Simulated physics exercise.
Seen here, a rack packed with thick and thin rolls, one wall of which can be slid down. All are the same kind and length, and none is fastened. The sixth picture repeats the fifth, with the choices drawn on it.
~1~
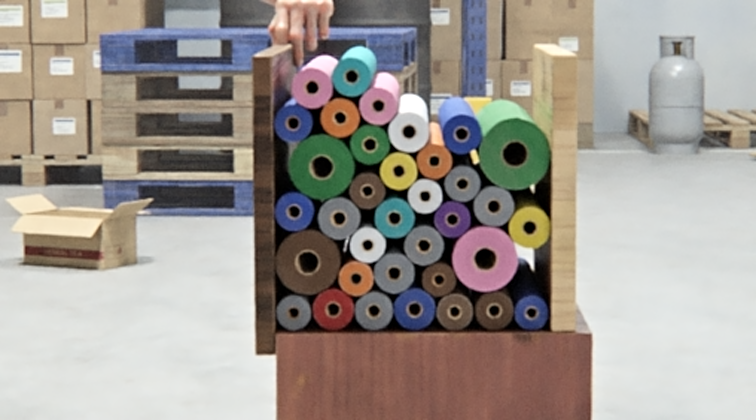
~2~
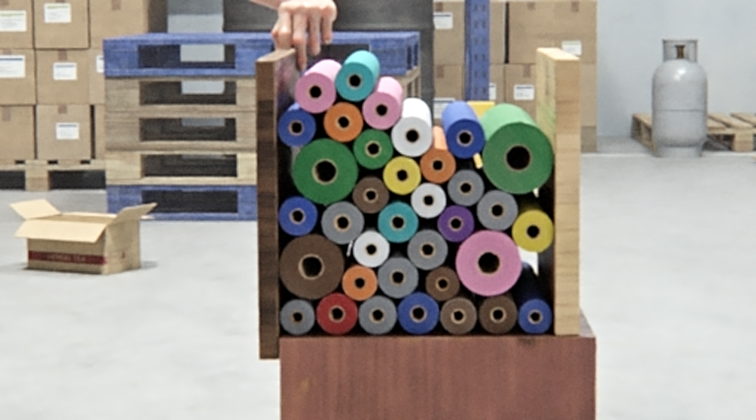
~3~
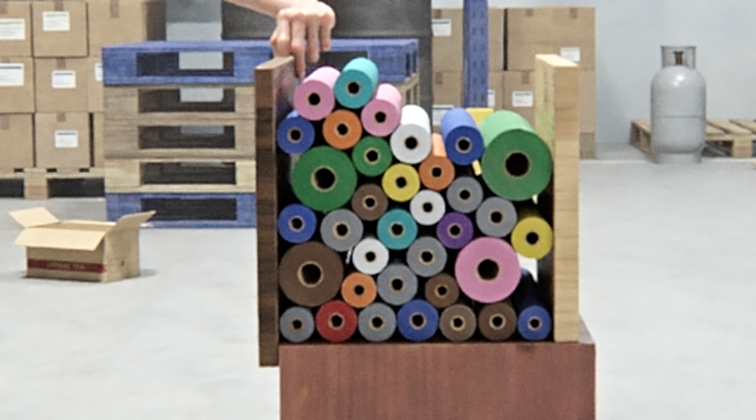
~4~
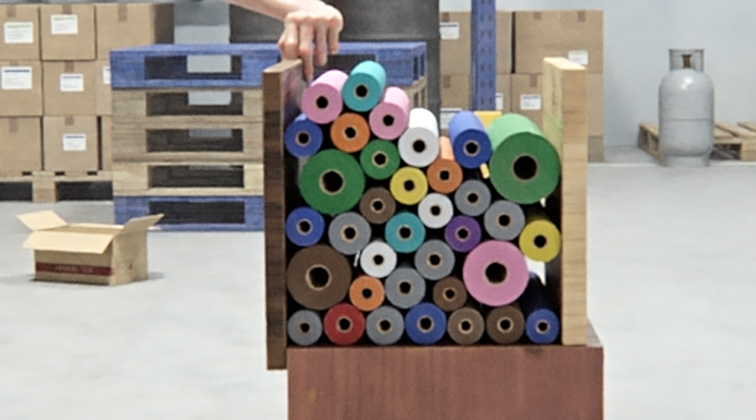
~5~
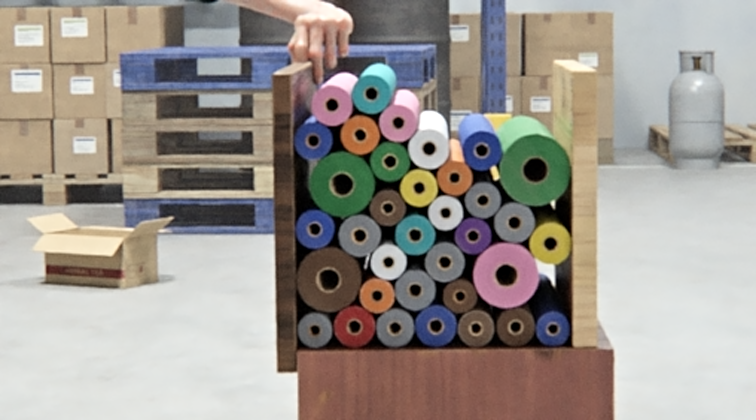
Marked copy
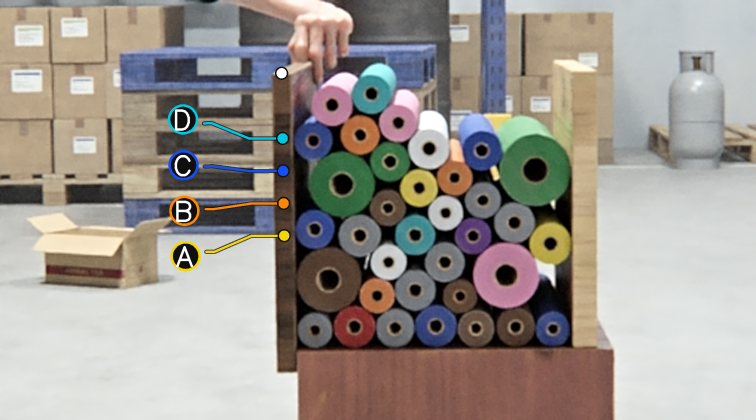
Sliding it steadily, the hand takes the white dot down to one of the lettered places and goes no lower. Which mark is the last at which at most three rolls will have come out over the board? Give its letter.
A is the limit.
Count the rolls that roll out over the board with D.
At D the number is none.
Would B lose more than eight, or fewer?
At B, fewer than eight.
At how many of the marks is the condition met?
Four of them.
On the copy, A at (285, 235); B at (284, 203); C at (283, 171); D at (283, 138); the white dot at (282, 73).
On A. First, top of the board (294, 147).
Then, top of the board (295, 231).
Finally, top of the board (295, 234), two out over the board.
By contrast, B two out over the board; C none out over the board; D none out over the board.
